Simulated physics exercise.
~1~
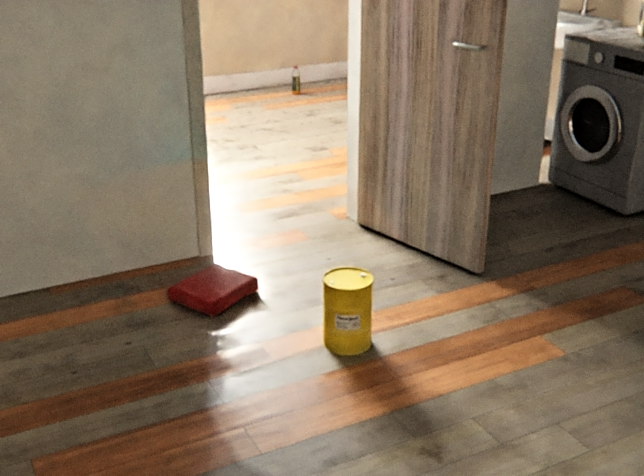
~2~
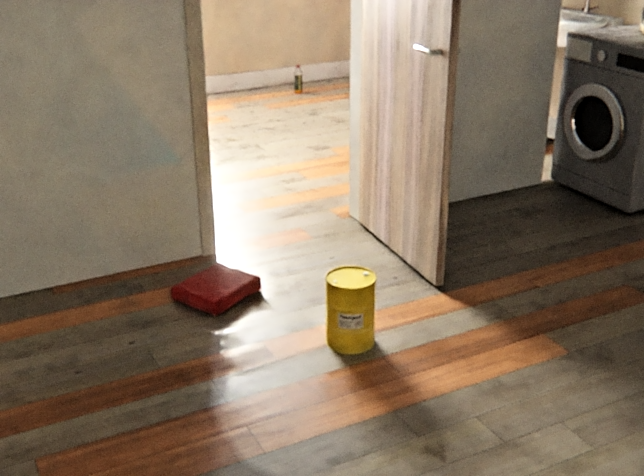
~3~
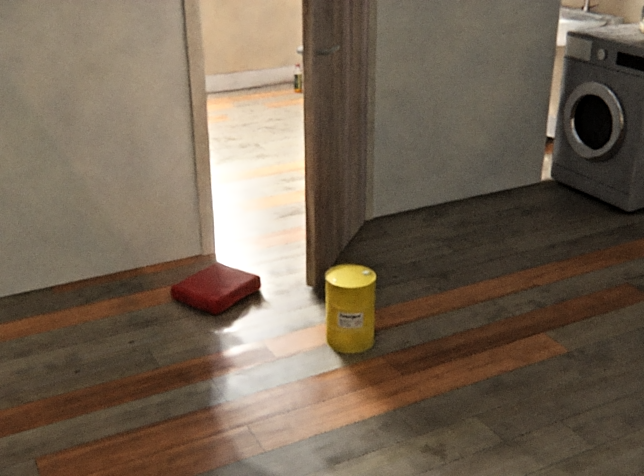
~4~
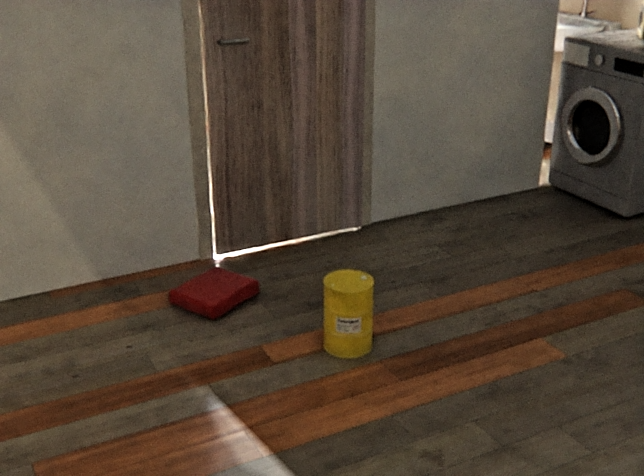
We see a wooden door standing wide open in a room with a red cushion, a yellow canister and a washing machine; the door swings steadily toward its frame, passing behind the canister, and ends almost shut, with both objects still in place.
